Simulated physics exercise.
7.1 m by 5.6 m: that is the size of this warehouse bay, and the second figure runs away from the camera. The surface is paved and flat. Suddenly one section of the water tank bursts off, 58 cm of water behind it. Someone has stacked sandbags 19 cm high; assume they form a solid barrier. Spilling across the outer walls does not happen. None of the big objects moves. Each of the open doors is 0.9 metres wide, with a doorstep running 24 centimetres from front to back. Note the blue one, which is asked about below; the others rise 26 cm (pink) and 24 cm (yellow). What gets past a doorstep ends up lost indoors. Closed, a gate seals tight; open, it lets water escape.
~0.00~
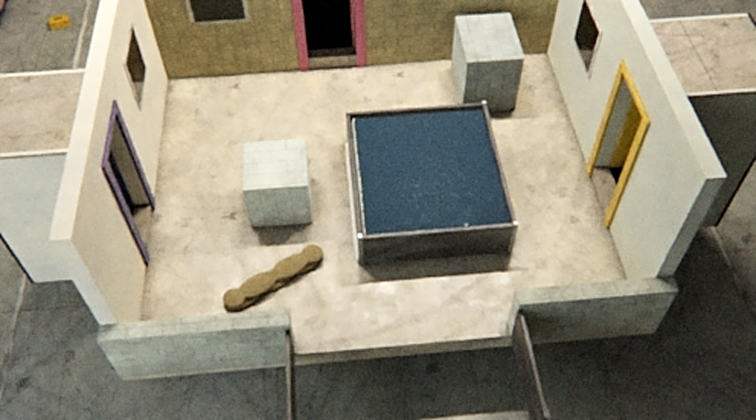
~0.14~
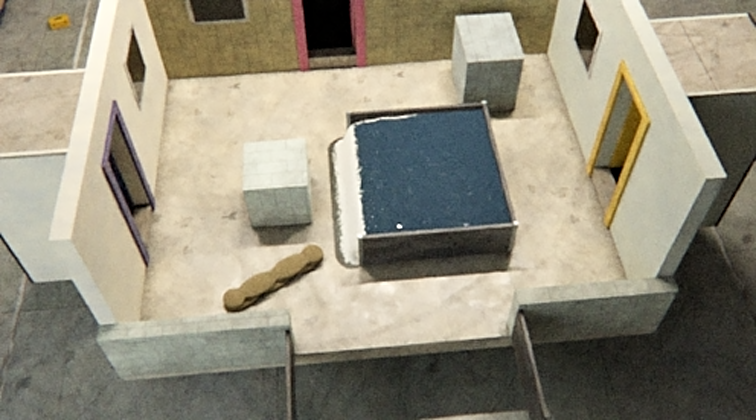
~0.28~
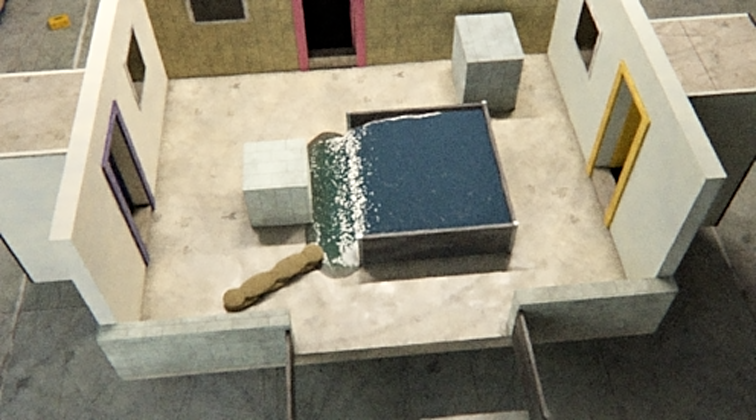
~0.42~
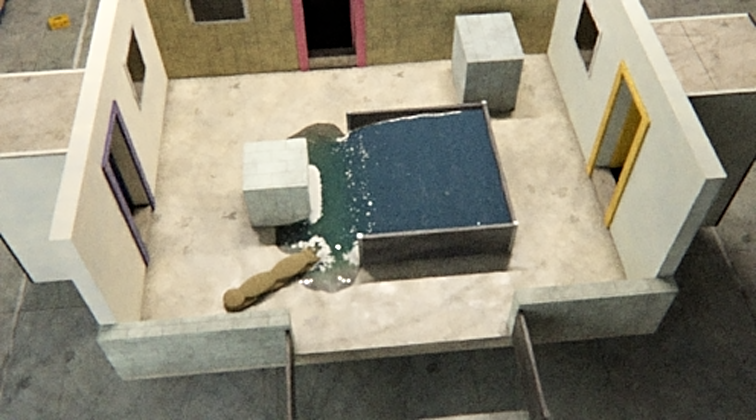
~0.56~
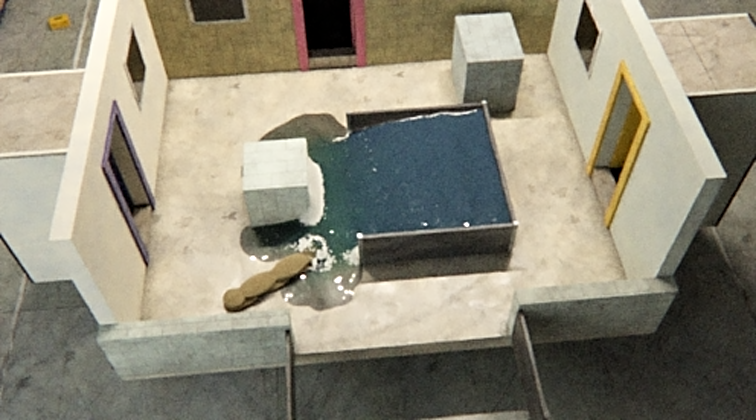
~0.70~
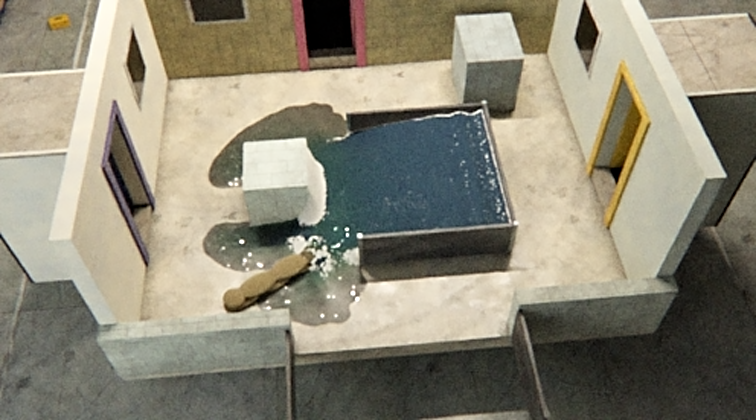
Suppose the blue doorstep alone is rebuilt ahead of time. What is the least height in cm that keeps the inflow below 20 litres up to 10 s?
About 16 cm.
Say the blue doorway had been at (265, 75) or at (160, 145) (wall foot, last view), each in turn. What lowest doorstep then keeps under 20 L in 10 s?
Roughly 14.5 cm for the first and 17 cm for the second.
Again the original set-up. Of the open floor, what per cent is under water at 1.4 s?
Roughly 35 percent.
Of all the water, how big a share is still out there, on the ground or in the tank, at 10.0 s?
Roughly 84 %.
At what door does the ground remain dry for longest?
The yellow door.
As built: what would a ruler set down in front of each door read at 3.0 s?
Door by door in cm - blue 17, pink 8, yellow 0.
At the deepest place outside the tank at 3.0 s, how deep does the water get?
It gets to close to 29 centimetres there.
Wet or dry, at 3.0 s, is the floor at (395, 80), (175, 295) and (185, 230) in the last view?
Okay, in order that's stayed dry, got wet and finally got wet.
After 1.4 s water covers 35 % of the floor, deepest (42 cm) near (324, 205); 18 cm at the blue door, 0 litres in over its 17 cm doorstep.
After 3.0 s water covers 50 % of the floor, deepest (29 cm) near (187, 91); 17 cm at the blue door, 11 litres in over its 17 cm doorstep.
After 10.0 s water covers 80 % of the floor, deepest (13 cm) near (544, 53); 8 cm at the blue door, 16 litres in over its 17 cm doorstep.
At the blue door as built, the water arrived by 1.1 s and peaked near 21 cm at 2.2 s.
With a doorstep of 13.5 cm, 49 litres would have come in within the 10 s; with 18 cm, 11 litres. So under 20 litres takes about 16 cm.
